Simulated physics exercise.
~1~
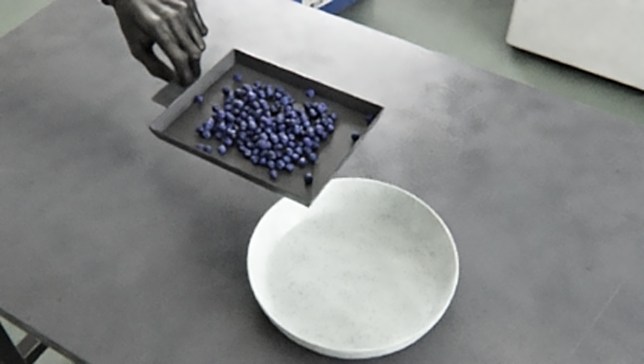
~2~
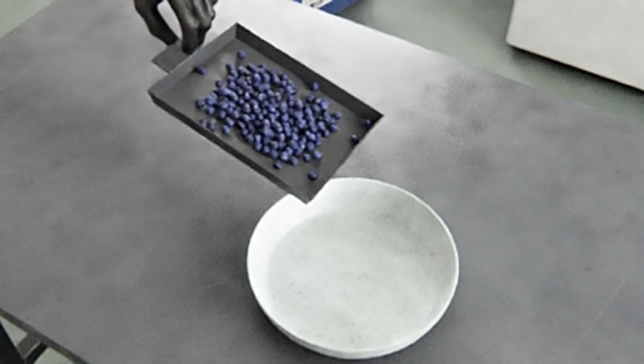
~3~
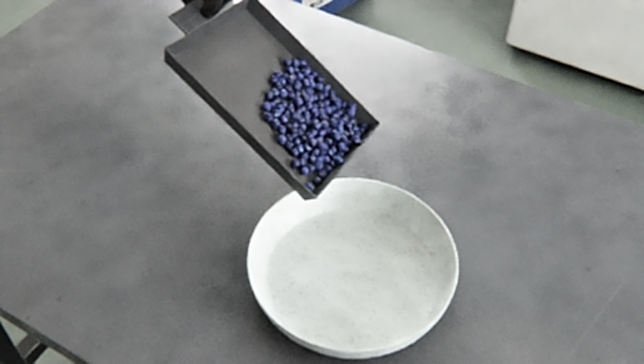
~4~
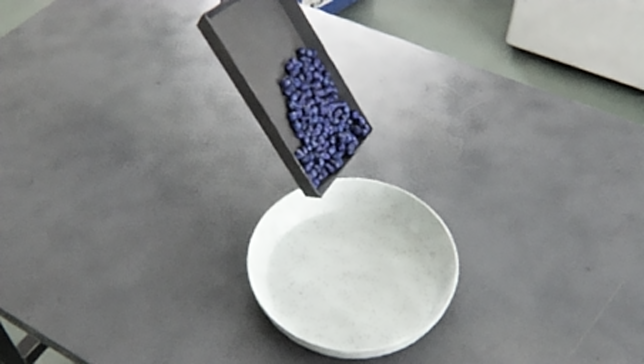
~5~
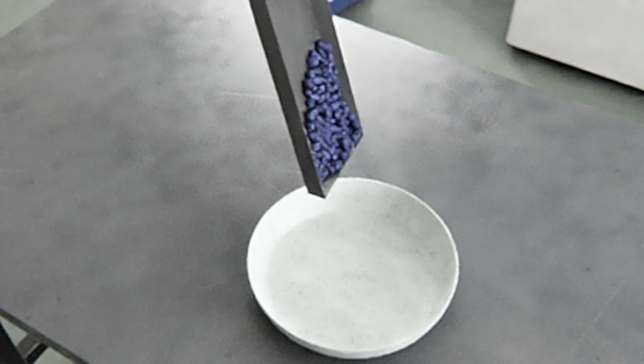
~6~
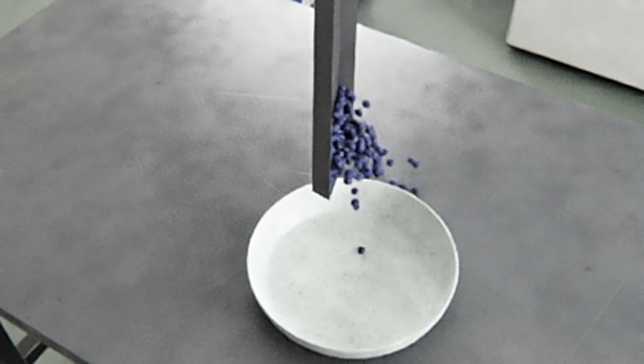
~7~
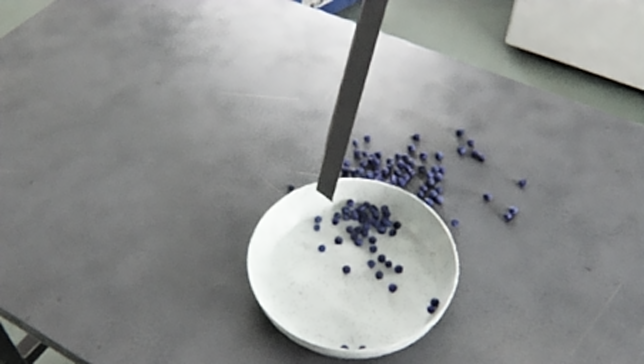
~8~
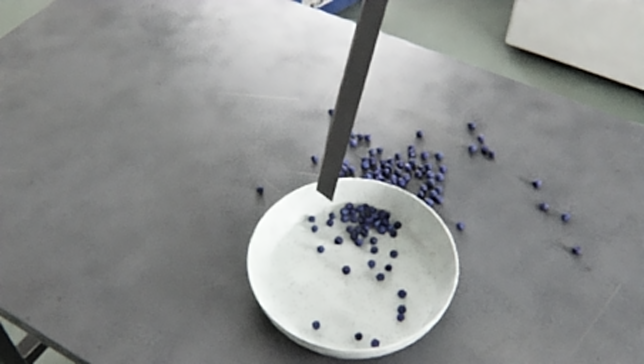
On a gray table, a hand tips blueberries from a tray, many missing the pan.
